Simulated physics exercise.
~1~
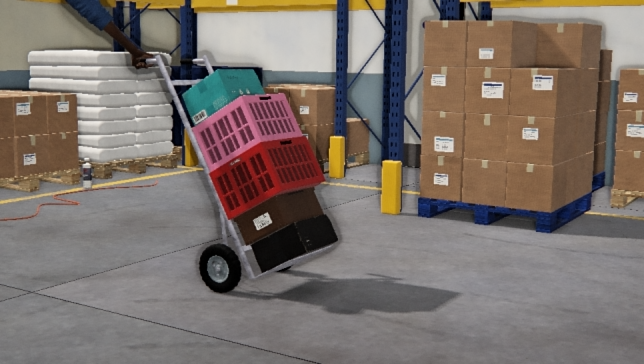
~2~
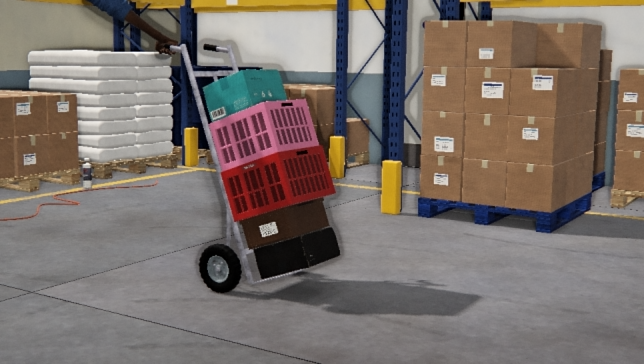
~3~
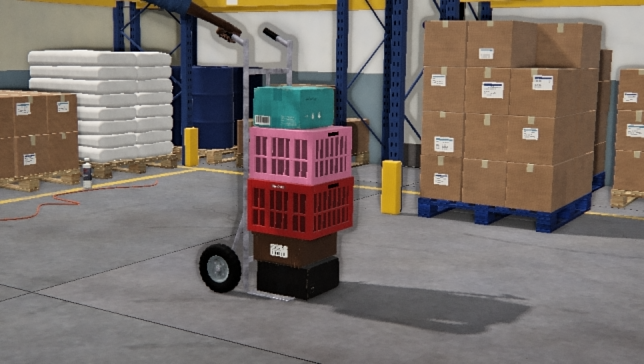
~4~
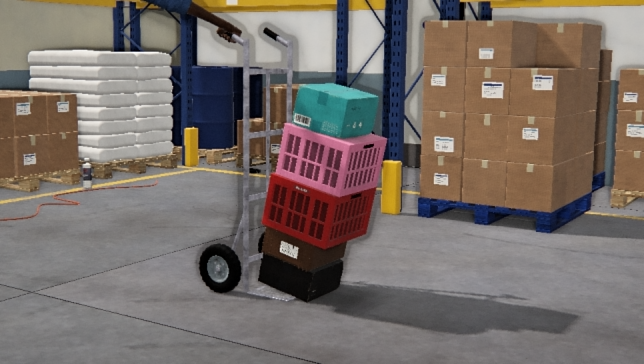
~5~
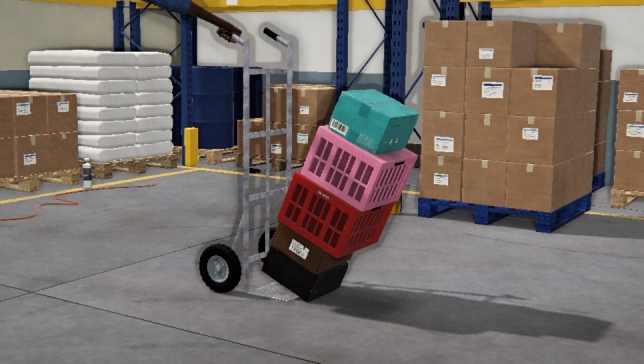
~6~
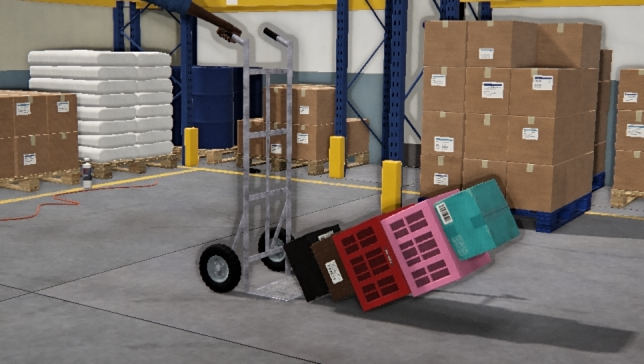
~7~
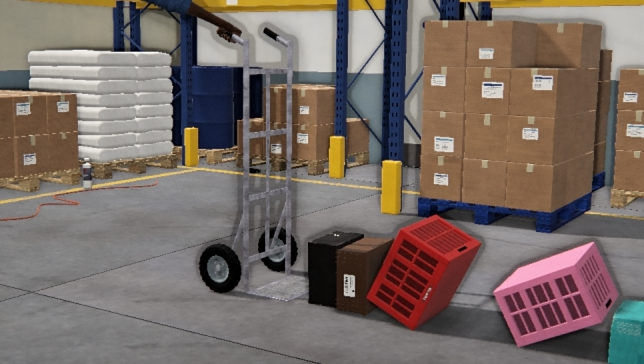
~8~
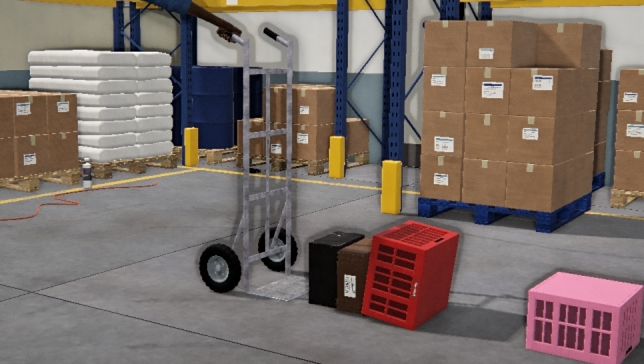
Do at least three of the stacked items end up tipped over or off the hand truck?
Yes, at least three of them do. The stack topples to the right as the hand truck comes upright, and the crates and boxes end up tipped or on the floor.
